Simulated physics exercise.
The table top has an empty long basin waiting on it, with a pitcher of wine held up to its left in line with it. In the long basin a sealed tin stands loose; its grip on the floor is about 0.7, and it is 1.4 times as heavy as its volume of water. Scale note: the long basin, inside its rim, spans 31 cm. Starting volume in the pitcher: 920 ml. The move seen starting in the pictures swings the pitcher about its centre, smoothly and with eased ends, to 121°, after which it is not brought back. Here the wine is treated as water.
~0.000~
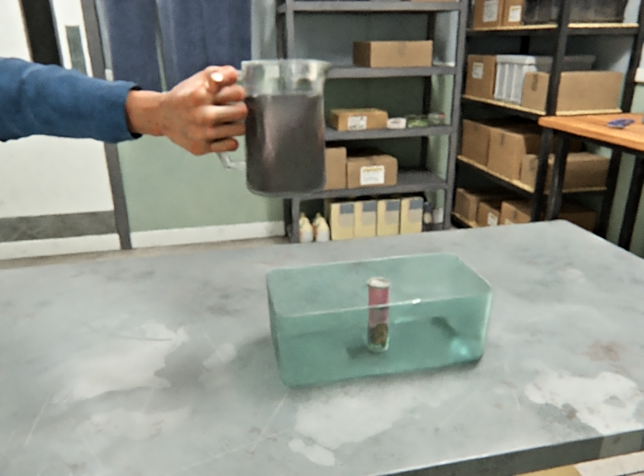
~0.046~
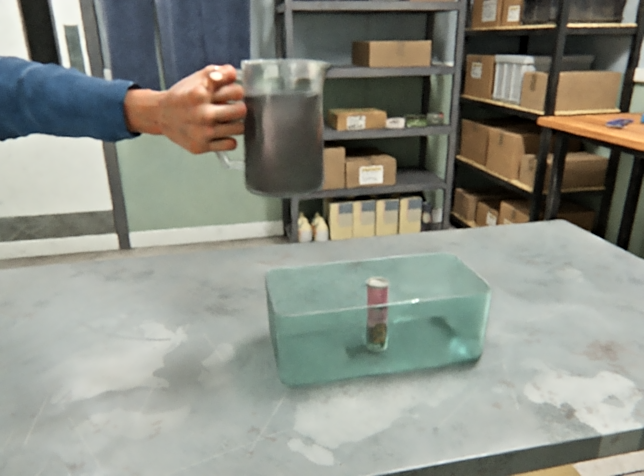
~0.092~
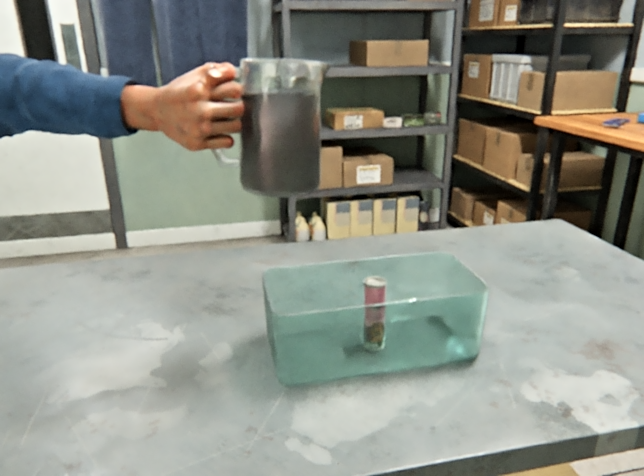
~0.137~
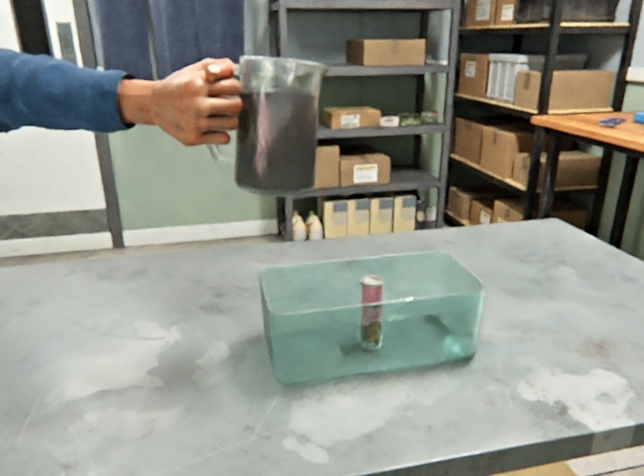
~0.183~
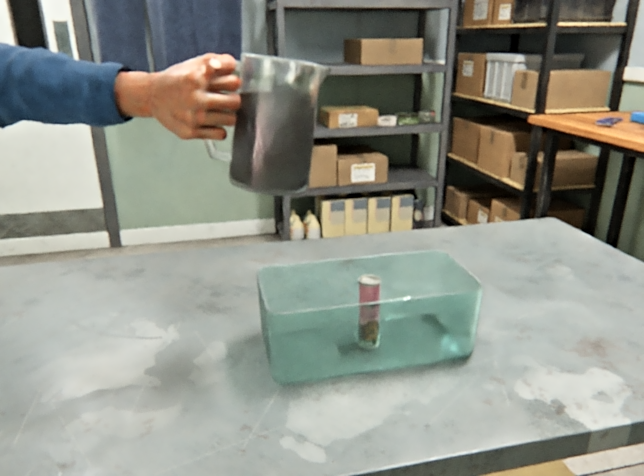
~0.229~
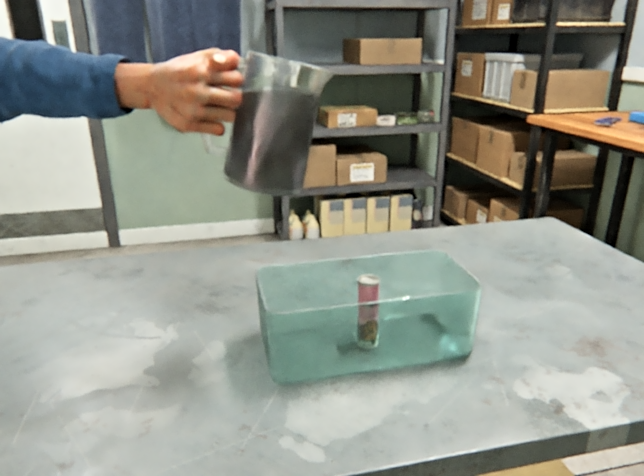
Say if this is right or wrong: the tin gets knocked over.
Wrong, it stays standing.
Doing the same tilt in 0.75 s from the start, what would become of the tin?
Outcome - the tin stays erect.
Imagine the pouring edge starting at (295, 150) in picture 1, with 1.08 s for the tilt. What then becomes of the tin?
Result: Tin upright.
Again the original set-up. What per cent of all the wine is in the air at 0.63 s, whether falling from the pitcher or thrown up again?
10 %.
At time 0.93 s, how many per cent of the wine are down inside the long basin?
Roughly 34 %.
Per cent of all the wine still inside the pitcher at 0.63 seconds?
I'd estimate some 90 % remains.
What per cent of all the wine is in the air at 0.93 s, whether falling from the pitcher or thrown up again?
Around 36 percent of it is airborne.
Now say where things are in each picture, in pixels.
The first picture shows tilt 0°; pouring edge (332, 63); surface from (245, 95) to (319, 92); the long basin's rim runs from (271, 293) to (473, 271); the tin's top is at (379, 285).
The second picture shows tilt 1°; pouring edge (331, 63); surface from (244, 94) to (317, 92).
The third picture shows tilt 2°; pouring edge (330, 64); surface from (242, 93) to (316, 92).
The fourth picture shows tilt 5°; pouring edge (330, 65); surface from (241, 92) to (314, 91).
The fifth picture shows tilt 8°; pouring edge (331, 68); surface from (239, 92) to (314, 90).
The sixth picture shows tilt 13°; pouring edge (333, 73); surface from (238, 101) to (316, 91).
Then, 0.63 s in, the tilt is 77° and 90 per cent is still to pour; the tin stands where it began.
Then, 0.93 s in, the tilt is 115° and 30 per cent is still to pour; the tin stands where it began.
Then, 1.24 s in, the tilt is 121° and 1 per cent is still to pour; the tin stands where it began.
Then, 1.58 s in, the tilt is 121° and 0 per cent is still to pour; the tin stands where it began.
Finally, the tin stands where it began.
